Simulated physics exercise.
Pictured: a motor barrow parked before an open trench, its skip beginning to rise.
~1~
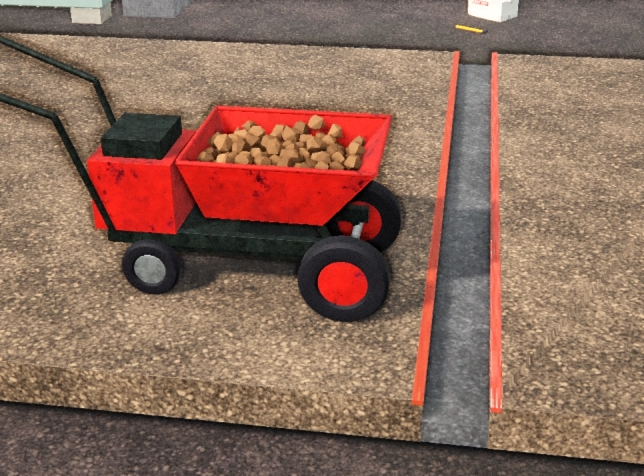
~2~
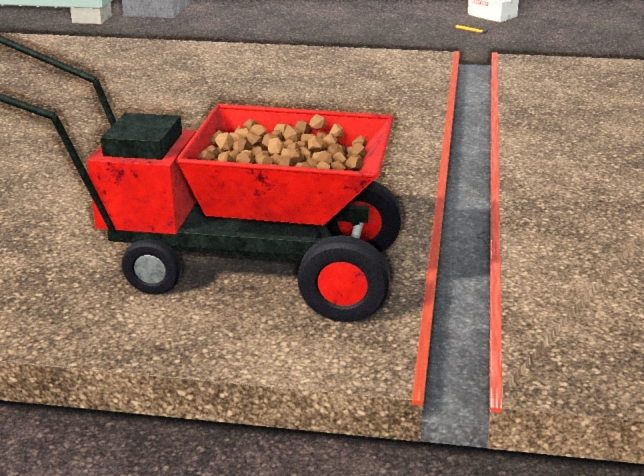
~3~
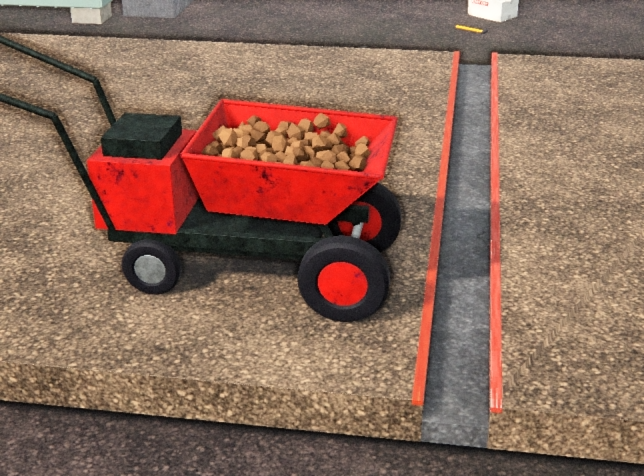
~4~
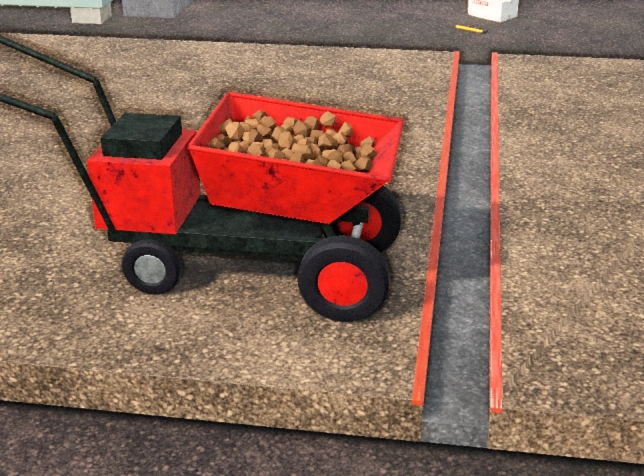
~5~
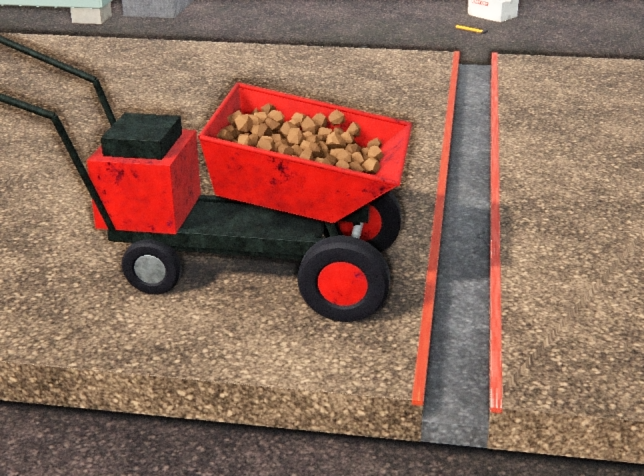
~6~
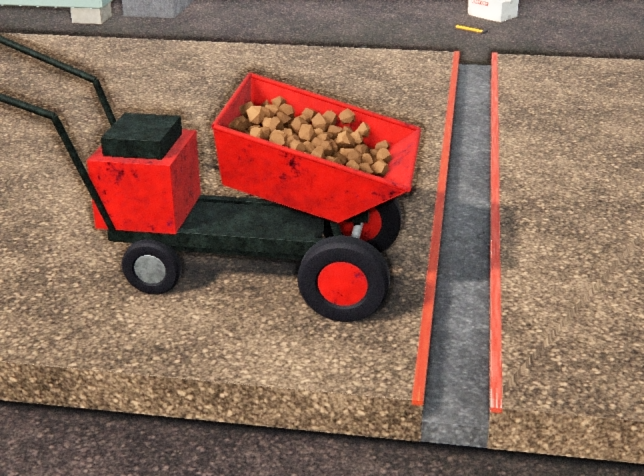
A red motor barrow with black handles stands at the left on speckled brown ground, seen from above and to one side by a still camera. Its red skip holds a heap of tan clods, and to the right a narrow grey trench edged with red strips crosses the ground. The skip lifts at its left end, tilting gradually rightward with its load, while the wheels stay still.
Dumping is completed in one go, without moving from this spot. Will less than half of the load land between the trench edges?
Yes, less than half gets in.
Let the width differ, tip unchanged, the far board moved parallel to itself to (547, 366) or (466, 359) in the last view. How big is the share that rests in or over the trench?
70 %, give or take, and then 10 %.
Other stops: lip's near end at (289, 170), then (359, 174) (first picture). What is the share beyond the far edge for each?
Around 10 and 60 per cent respectively.
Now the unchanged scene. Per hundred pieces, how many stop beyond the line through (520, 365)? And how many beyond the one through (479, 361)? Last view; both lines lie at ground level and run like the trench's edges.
Some 60 and some 80 per cent, respectively.
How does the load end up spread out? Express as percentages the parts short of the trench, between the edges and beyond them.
Roughly: Short 0, between 25, beyond 75 per cent.
Soon after the last picture, skip tipped steeply; all in the skip.
A little later, skip tipped steeply; most in the skip; a stray few in or heaped over the trench; a small part beyond it; a small part falling.
Later still, skip tipped right over; a small part in the skip; a small part in or heaped over the trench; most beyond it.
At rest, skip tipped right over; about a quarter in or heaped over the trench; most beyond it.
